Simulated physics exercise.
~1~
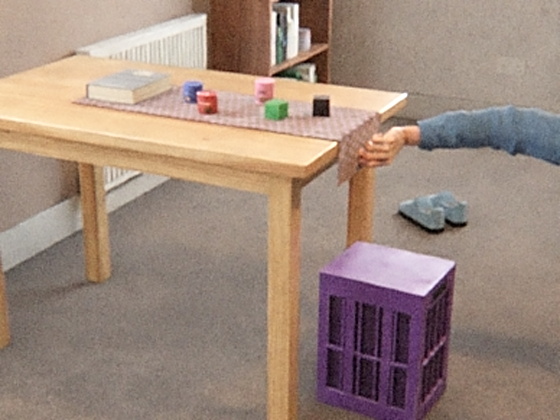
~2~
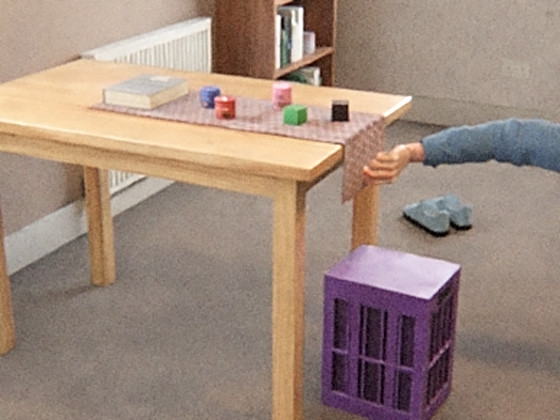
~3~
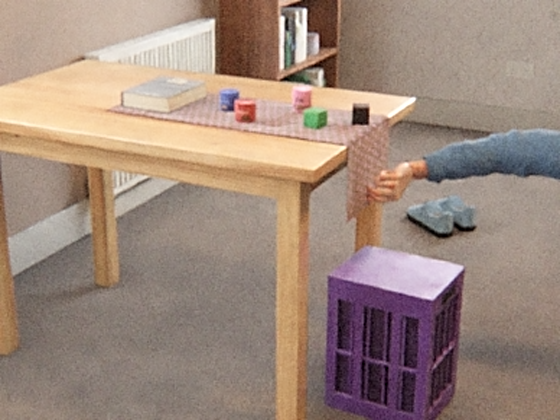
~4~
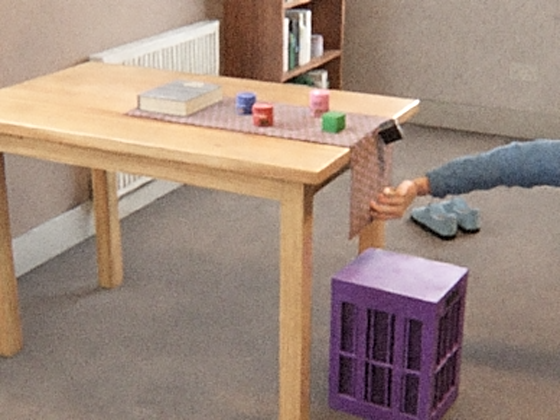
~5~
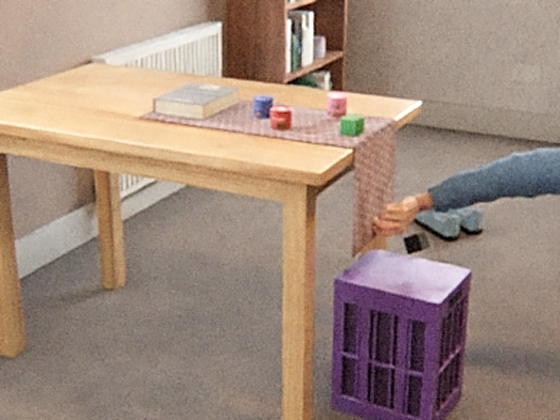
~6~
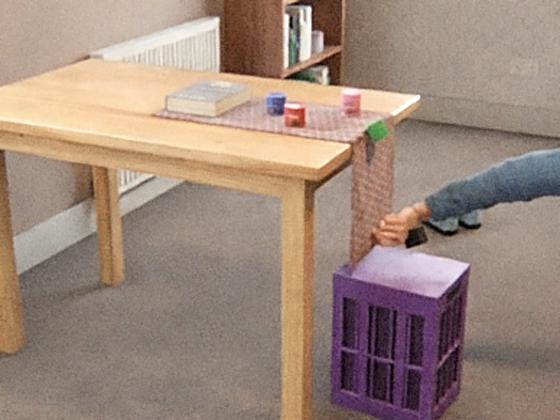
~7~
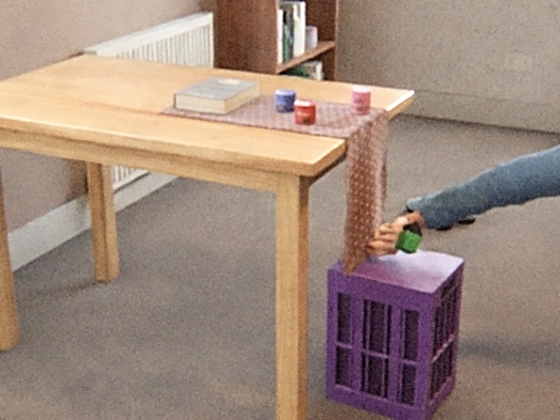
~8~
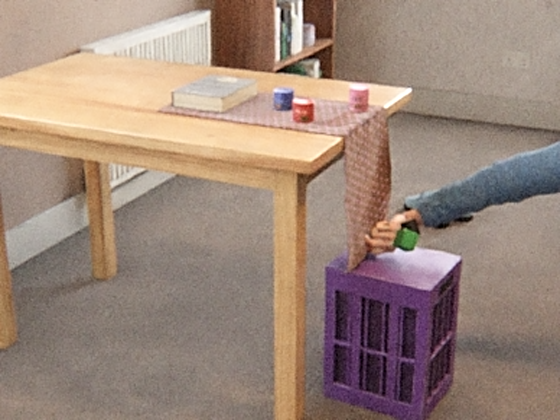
Carpeted room, hand drawing a table runner down to a purple crate, black cube then green cube falling, pots staying on.
